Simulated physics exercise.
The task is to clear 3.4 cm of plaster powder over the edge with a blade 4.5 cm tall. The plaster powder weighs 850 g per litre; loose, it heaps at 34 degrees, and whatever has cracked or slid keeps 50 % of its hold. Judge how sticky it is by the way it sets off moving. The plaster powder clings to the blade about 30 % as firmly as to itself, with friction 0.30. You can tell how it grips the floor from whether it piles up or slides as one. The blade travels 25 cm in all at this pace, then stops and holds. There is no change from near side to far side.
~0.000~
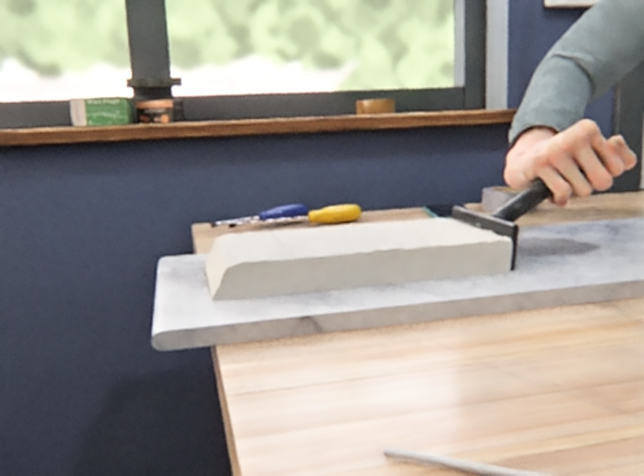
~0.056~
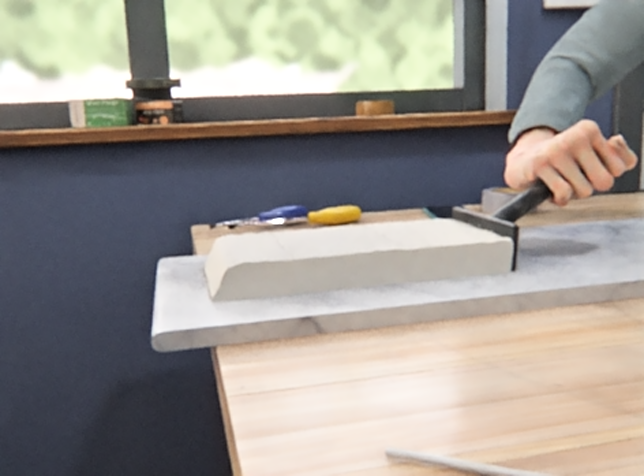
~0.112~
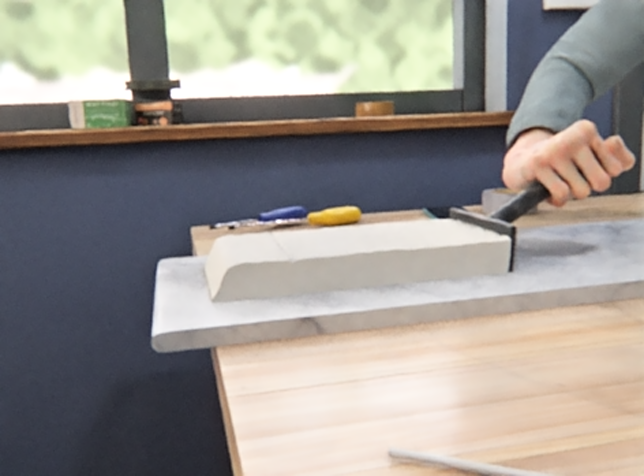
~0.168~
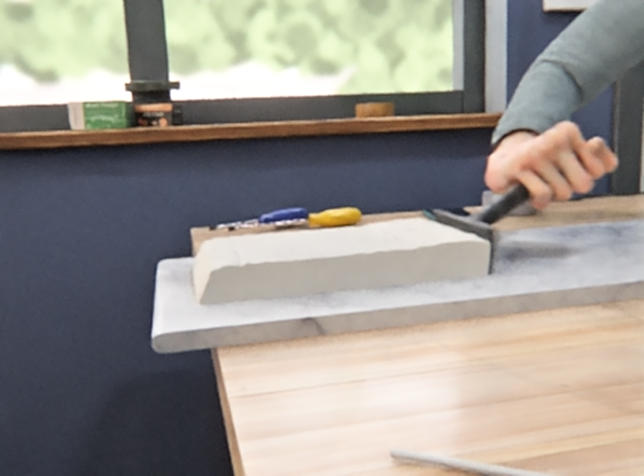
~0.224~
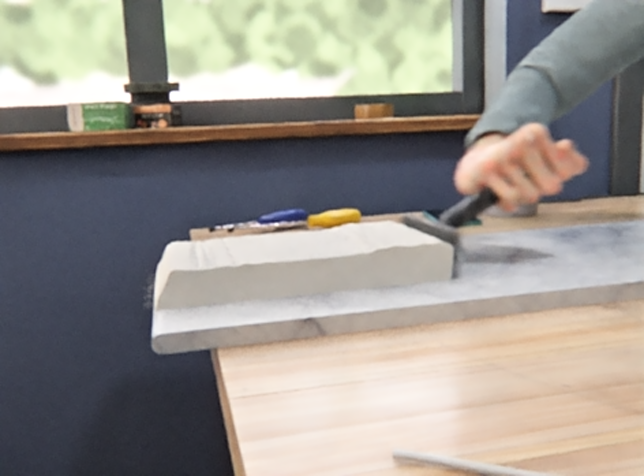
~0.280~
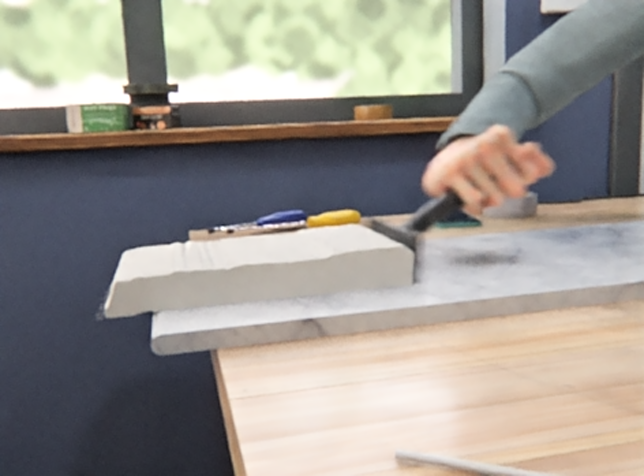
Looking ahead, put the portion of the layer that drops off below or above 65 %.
Recorded value: Exceeding 65 %.
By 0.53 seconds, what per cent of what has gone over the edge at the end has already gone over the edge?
40 per cent.
After 0.39 s, 11 % has gone over the edge.
After 0.53 s, 43 % has gone over the edge.
After 0.66 s, 69 % has gone over the edge.
After 0.80 s, 84 % has gone over the edge.
After 1.01 s, 100 % has gone over the edge.
